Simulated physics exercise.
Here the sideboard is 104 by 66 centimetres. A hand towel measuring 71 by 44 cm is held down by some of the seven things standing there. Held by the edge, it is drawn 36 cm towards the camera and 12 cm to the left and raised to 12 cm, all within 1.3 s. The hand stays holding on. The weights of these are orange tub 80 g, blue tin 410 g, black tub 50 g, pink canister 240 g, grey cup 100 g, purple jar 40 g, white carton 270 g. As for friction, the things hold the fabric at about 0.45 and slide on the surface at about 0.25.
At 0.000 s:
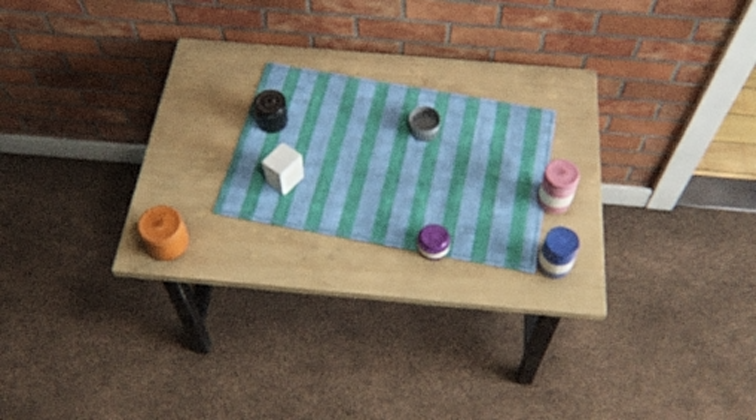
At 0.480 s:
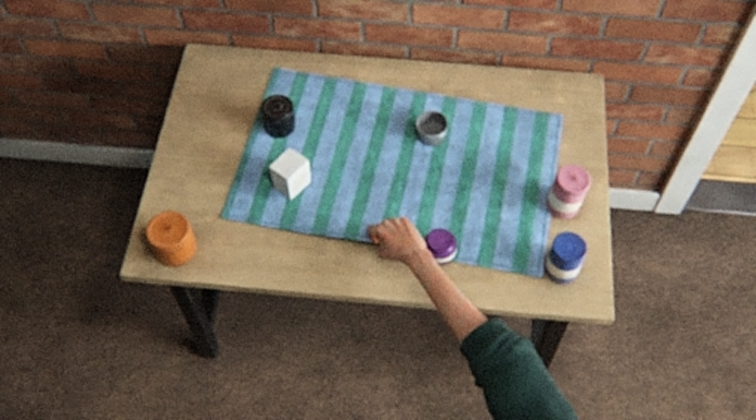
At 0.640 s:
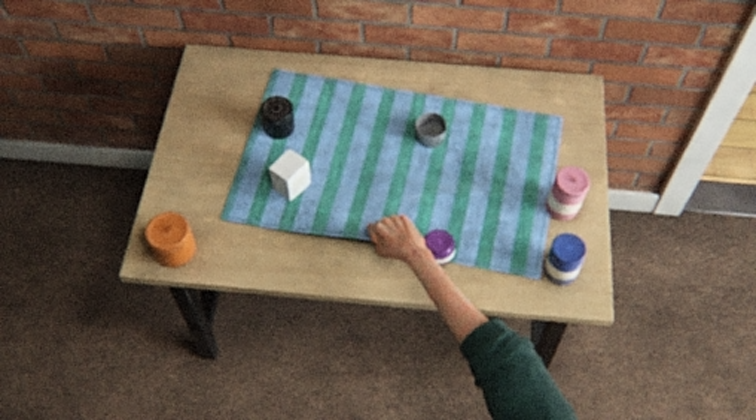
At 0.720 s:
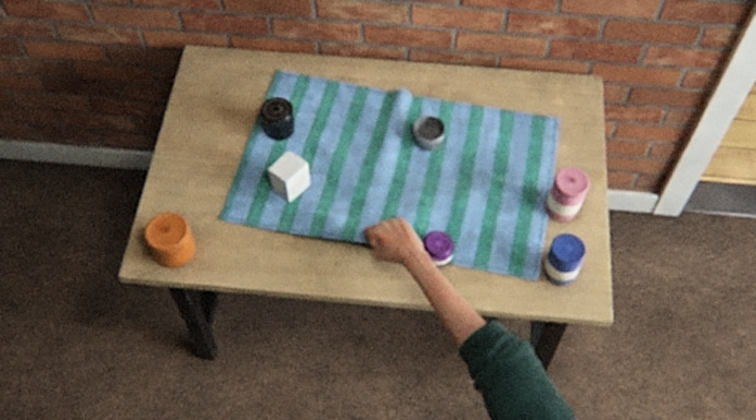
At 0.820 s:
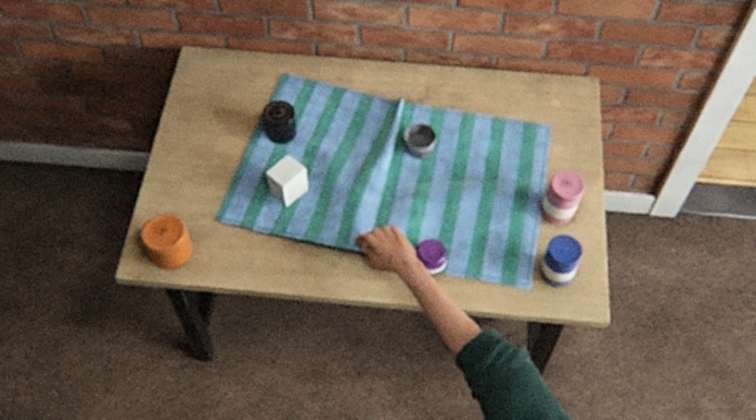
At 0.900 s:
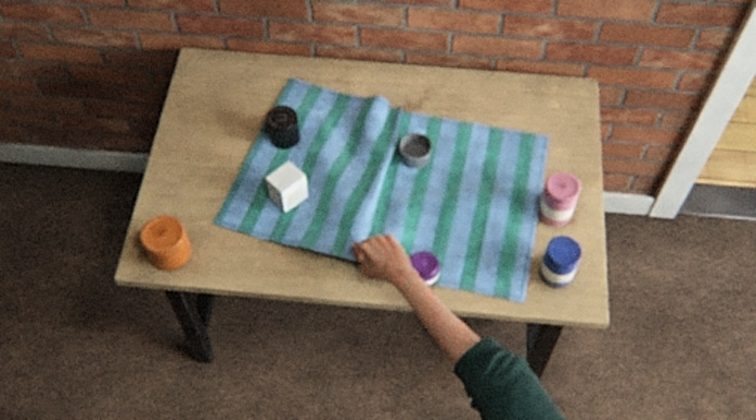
On a wooden sideboard by a brick wall, a hand gripped the front edge of a striped towel and pulled it slightly leftward, bunching it into a fold while the grey cup and purple jar shifted along.
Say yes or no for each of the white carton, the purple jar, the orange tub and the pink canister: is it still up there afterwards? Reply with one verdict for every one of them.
White carton - no; purple jar - no; orange tub - yes; pink canister - yes.
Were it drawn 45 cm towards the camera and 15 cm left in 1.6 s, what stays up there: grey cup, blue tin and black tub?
So the grey cup comes down, the blue tin does not fall, and the black tub comes down.
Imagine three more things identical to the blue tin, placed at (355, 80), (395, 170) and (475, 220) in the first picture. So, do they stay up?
Log, listed order - kept / lost / lost.
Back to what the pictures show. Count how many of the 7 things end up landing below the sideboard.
In total, 4 of the things.
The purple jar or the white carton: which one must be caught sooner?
I'd pick the purple one.
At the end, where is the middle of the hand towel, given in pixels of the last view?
Around (325, 342).
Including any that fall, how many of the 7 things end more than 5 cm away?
My count is 4.
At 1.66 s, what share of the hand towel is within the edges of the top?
Roughly 45% of it.
By 1.2 s, 95 % of the hand towel is still over the top; purple jar 17 cm off its start, white carton 10 cm off its start, pink canister 1 cm off its start.
By 1.4 s, 75 % of the hand towel is still over the top; purple jar over the edge, white carton 19 cm off its start, pink canister 1 cm off its start.
By 1.7 s, 45 % of the hand towel is still over the top; purple jar over the edge, white carton 31 cm off its start at (259, 296), pink canister 1 cm off its start at (564, 185).
By 1.9 s, 20 % of the hand towel is still over the top; white carton over the edge, purple jar over the edge, pink canister 1 cm off its start.
By 3.5 s, 15 % of the hand towel is still over the top; white carton over the edge, purple jar over the edge, pink canister 1 cm off its start at (564, 185), orange tub 0 cm off its start at (162, 234).
